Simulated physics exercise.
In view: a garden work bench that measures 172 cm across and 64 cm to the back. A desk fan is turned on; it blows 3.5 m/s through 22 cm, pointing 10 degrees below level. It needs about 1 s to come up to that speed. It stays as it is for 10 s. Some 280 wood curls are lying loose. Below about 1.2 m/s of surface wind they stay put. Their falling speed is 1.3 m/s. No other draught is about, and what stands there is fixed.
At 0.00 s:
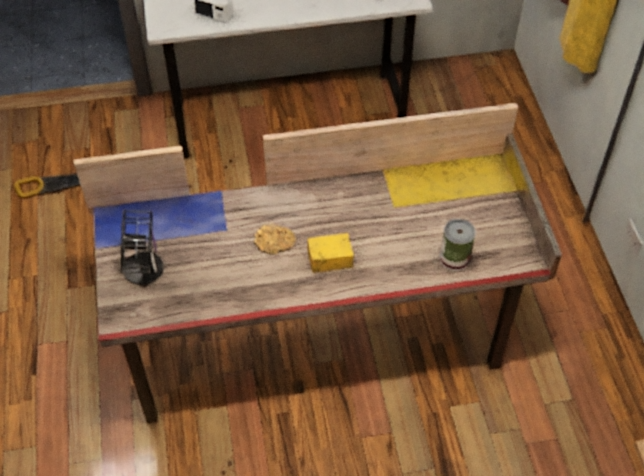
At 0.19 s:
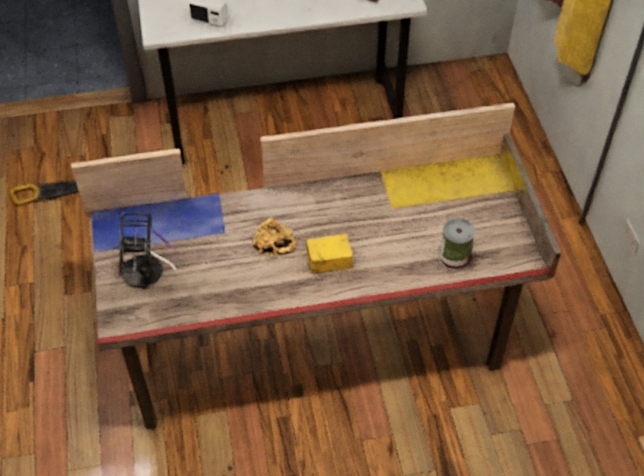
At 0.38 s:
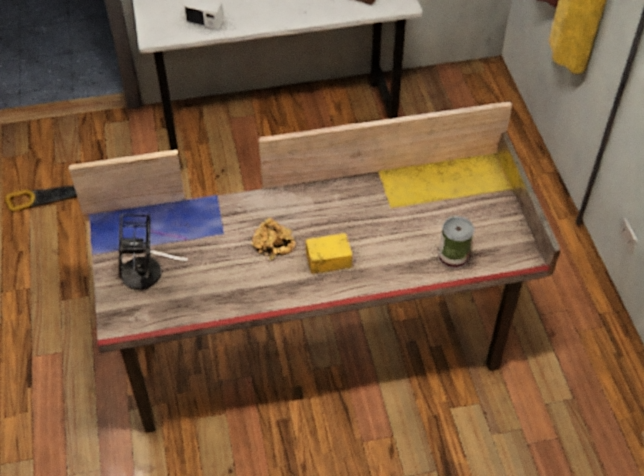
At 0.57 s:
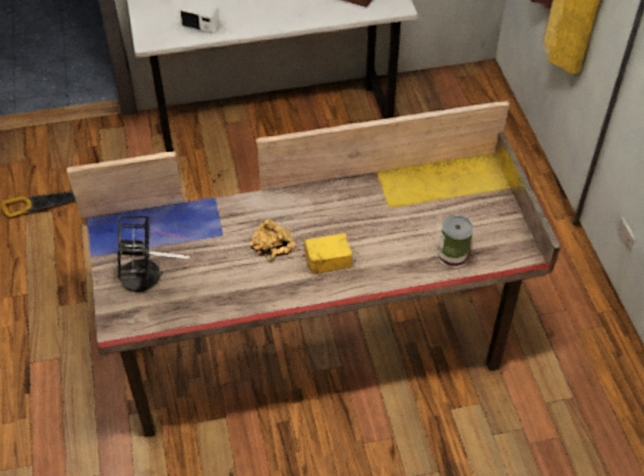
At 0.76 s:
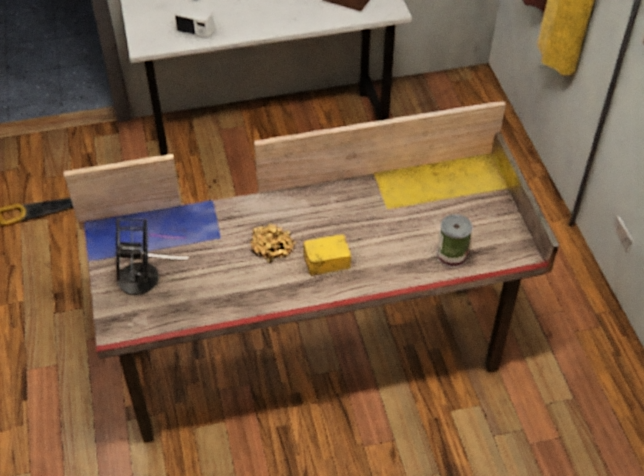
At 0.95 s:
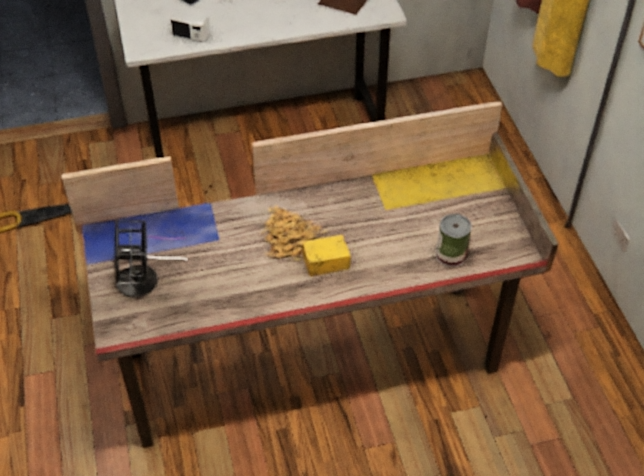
On a wooden work bench, a small heap of wood curls sits between a dark desk fan on a blue mat and a yellow block; the curls barely stir at first, then loosen and spread a short way rightward behind the block.
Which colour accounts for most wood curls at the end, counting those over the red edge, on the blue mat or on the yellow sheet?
It is yellow that takes the most.
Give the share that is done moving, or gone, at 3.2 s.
Some 30 per cent.
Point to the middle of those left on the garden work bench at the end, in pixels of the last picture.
Near (445, 161).
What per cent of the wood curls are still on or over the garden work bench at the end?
Near 100 %.
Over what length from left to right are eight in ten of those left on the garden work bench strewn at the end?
Roughly 30 cm.
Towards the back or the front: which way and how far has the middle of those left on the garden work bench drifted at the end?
Towards the back, some 30 cm.
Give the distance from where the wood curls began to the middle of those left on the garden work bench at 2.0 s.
Roughly 90 cm.
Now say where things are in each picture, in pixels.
In the first picture, the middle of the wood curls is near (276, 240), none has stirred yet and the mouth of the desk fan is at (137, 242).
In the second picture, the middle of the wood curls is near (274, 237), about 5 % have left their places, the blue mat is centred on (158, 223), the red edge is centred on (330, 308) and the yellow sheet is centred on (447, 181).
In the third picture, the middle of the wood curls is near (273, 238), the farthest in sight from the desk fan is at (293, 245), about 5 % have left their places, the top of a block is at (329, 247) and the top of a tin is at (458, 228).
In the fourth picture, the middle of the wood curls is near (272, 239), the farthest in sight from the desk fan is at (293, 245) and about 5 % have left their places.
In the fifth picture, the middle of the wood curls is near (271, 242), the farthest in sight from the desk fan is at (294, 243) and about 15 % have left their places.
In the sixth picture, the middle of the wood curls is near (286, 238), the farthest in sight from the desk fan is at (324, 233) and about 90 % have left their places.
After 2.0 s, 90 % are on the move or not yet settled, 0 % are on the blue mat, 0 % over the red edge and 86 % on the yellow sheet; the middle of those still in play is near (454, 166).
After 3.2 s, 72 % are on the move or not yet settled, 0 % are on the blue mat, 4 % over the red edge and 91 % on the yellow sheet; the middle of those still in play is near (447, 163).
After 5.5 s, 58 % are on the move or not yet settled, 0 % are on the blue mat, 5 % over the red edge and 95 % on the yellow sheet; the middle of those still in play is near (446, 161).
After 10.0 s, at the end, 0 % are on the blue mat, 5 % over the red edge and 92 % on the yellow sheet; the middle of those still in play is near (445, 161).
